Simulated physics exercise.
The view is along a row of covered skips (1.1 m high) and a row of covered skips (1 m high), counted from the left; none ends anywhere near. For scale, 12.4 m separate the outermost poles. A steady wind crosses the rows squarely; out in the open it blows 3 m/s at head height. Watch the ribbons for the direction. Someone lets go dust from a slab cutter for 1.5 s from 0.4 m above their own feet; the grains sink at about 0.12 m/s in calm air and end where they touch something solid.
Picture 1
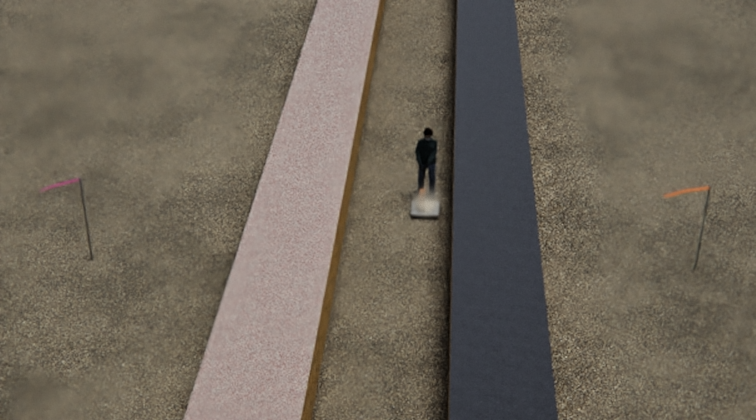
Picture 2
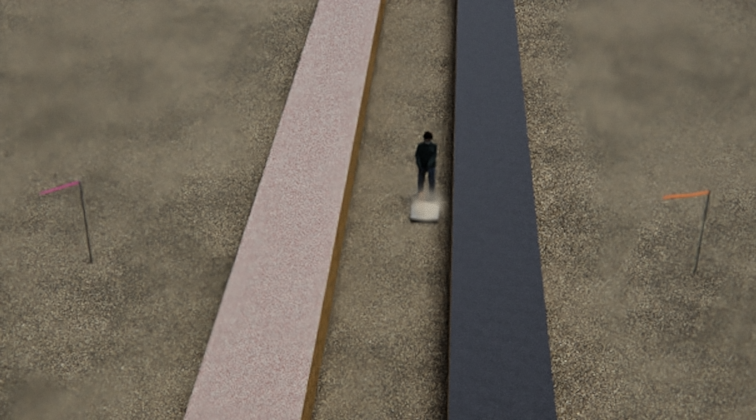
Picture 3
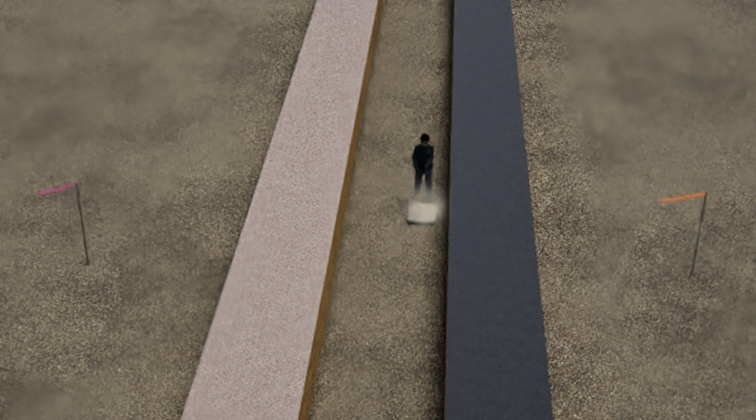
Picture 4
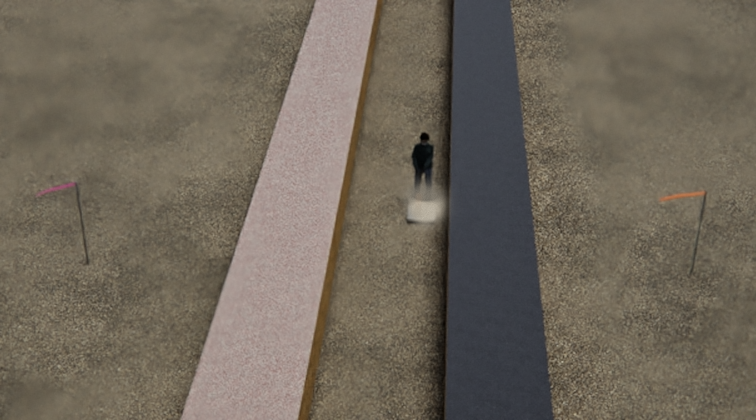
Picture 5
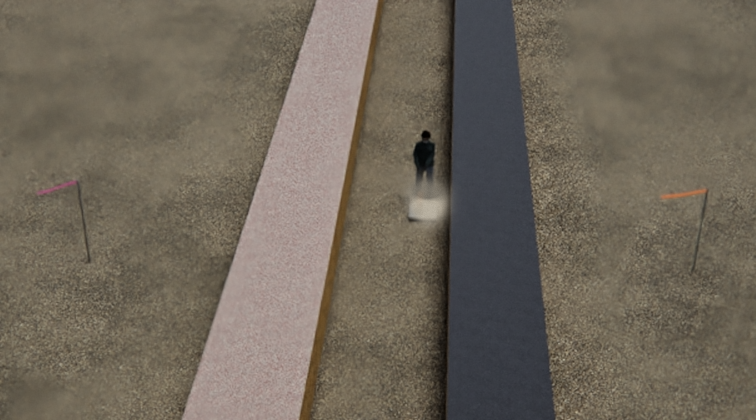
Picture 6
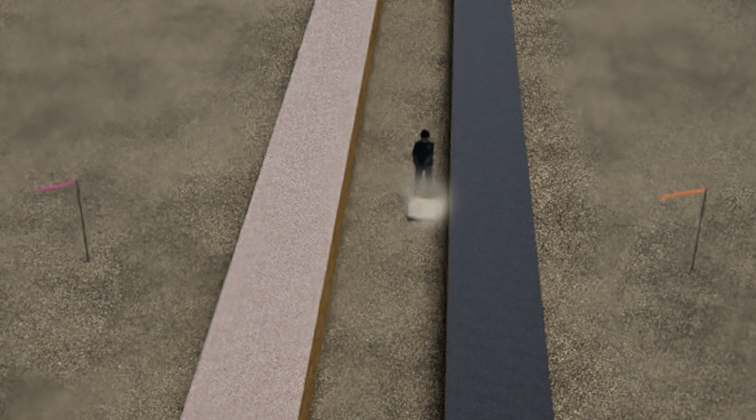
Between two long covered rows, one pinkish and one dark, a person stood still behind a pale block as whitish dust puffed up and spread slightly right, while ribbons on both sides streamed left.
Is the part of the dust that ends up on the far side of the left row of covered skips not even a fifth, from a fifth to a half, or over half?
The share that finishes beyond it is between a fifth and a half.
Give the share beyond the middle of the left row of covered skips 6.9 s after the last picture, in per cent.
Near 20 %.
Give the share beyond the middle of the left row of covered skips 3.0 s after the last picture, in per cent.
Near 5 %.
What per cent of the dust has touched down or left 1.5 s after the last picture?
Near 4 %.
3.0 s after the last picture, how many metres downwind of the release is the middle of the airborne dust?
About 0.0 m.
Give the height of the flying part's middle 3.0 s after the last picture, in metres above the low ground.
Roughly 0.8 m up.
Then, 1.5 s after the last picture, 0 % is beyond the left row of covered skips; 4 % has touched down or left; the middle of what still flies is 0.7 m above the low ground, near (429, 192).
Then, 3.0 s after the last picture, 7 % is beyond the left row of covered skips; 14 % has touched down or left; the middle of what still flies is 0.8 m above the low ground, near (416, 186).
Then, 6.9 s after the last picture, 22 % is beyond the left row of covered skips; 48 % has touched down or left; the middle of what still flies is 0.8 m above the low ground, near (374, 185).
Then, 19.0 s after the last picture, 30 % is beyond the left row of covered skips; 89 % has touched down or left; the middle of what still flies is 0.8 m above the low ground, near (112, 170).
Then, 44.0 s after the last picture, 32 % is beyond the left row of covered skips; 100 % has touched down or left.
